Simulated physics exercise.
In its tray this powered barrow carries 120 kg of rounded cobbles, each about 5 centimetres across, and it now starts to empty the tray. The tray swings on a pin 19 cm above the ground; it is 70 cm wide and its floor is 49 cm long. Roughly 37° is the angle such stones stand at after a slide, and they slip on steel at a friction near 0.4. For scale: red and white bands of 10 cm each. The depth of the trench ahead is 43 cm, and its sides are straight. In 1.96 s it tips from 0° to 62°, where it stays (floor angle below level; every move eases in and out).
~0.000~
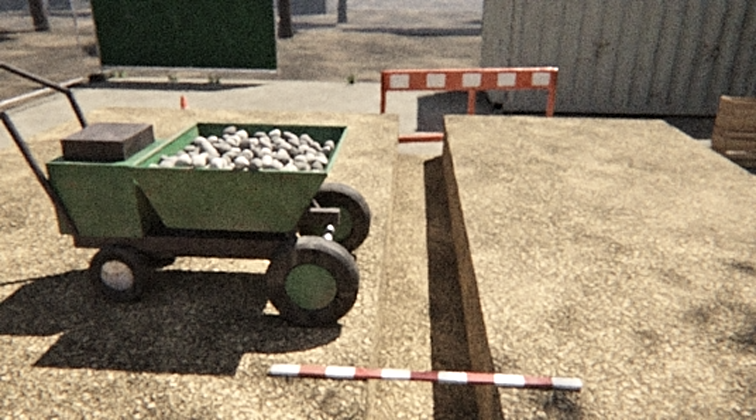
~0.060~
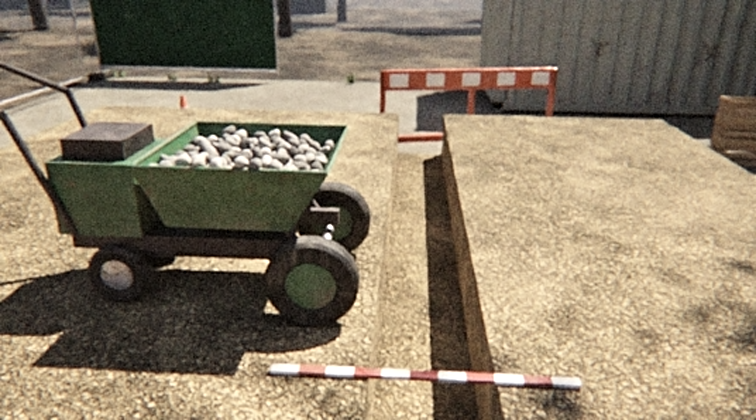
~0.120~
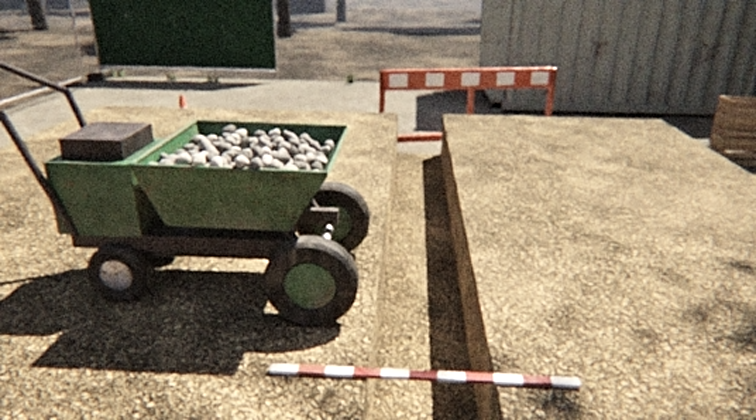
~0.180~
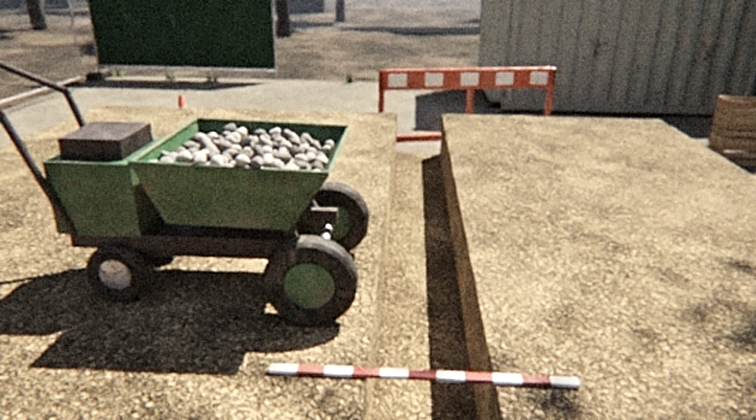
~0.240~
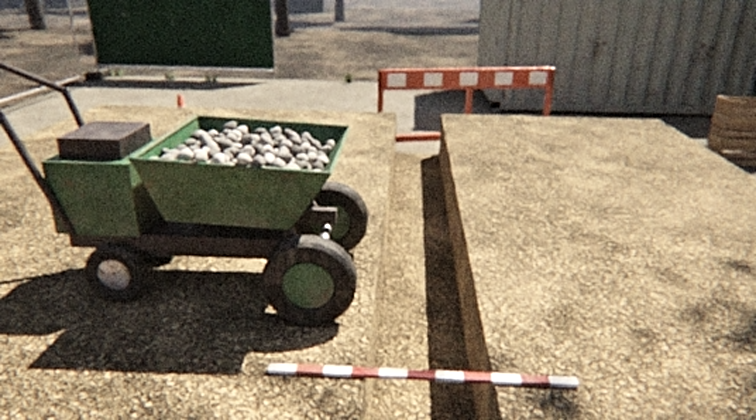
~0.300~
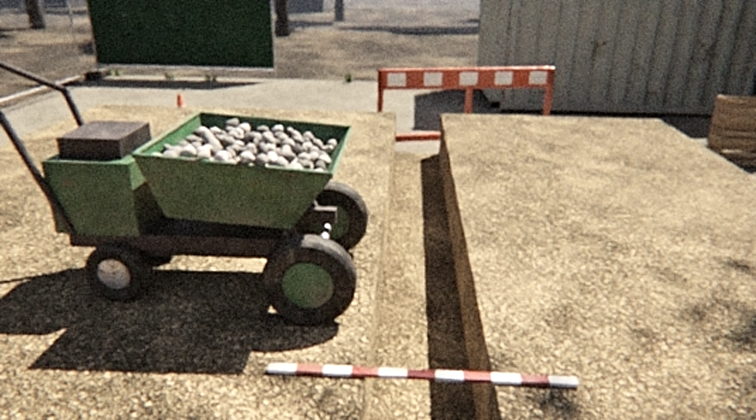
The green tray of a wheeled barrow, heaped with rounded grey cobbles, sits level beside a narrow straight-sided trench, with a red and white pole lying across the near end. The tray then tilts very slightly, its back edge rising a little toward the right, while the stones stay piled inside.
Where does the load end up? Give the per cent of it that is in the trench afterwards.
Some 58 per cent of it.
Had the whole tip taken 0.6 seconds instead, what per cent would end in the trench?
About 35 percent, I'd say.
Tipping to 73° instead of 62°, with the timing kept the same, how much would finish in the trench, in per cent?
Some 75% would finish there.
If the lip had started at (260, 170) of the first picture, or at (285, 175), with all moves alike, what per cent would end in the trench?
Roughly 65 per cent, then 65 per cent.
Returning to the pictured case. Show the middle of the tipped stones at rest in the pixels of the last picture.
I'd point to around (443, 355).
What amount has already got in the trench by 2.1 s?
Around 20 per cent of it, at that instant.
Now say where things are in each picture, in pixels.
In the first picture, the tray is at 0°, its lip at (327, 174); the top of the load is at (269, 147).
The second picture shows lip at (327, 174), floor tilted 0°, highest stones at (261, 145); the stones move at 0.0 m/s on average.
The third picture shows lip at (327, 174), floor tilted 1°, highest stones at (261, 145); the stones move at 0.1 m/s on average.
In the fourth picture, the tray is at 1°, its lip at (328, 174); the top of the load is at (251, 143); the stones move at 0.1 m/s on average.
In the fifth picture, the tray is at 3°, its lip at (330, 174); the top of the load is at (244, 140); the stones move at 0.2 m/s on average.
The sixth picture shows lip at (333, 175), floor tilted 4°, highest stones at (246, 138); the stones move at 0.2 m/s on average.
After 1.5 s the floor is at 52°; 100 % in the tray; the foremost stones are at (413, 206).
After 2.1 s the floor is at 62°; 77 % in the tray, 19 % in the trench, 4 % past the trench; the foremost stones are at (522, 285).
After 2.4 s the floor is at 62°; 57 % in the tray, 35 % in the trench, 8 % past the trench; the foremost stones are at (566, 274).
After 4.4 s the floor is at 62°; 33 % in the tray, 58 % in the trench, 9 % past the trench; the foremost stones are at (582, 274).
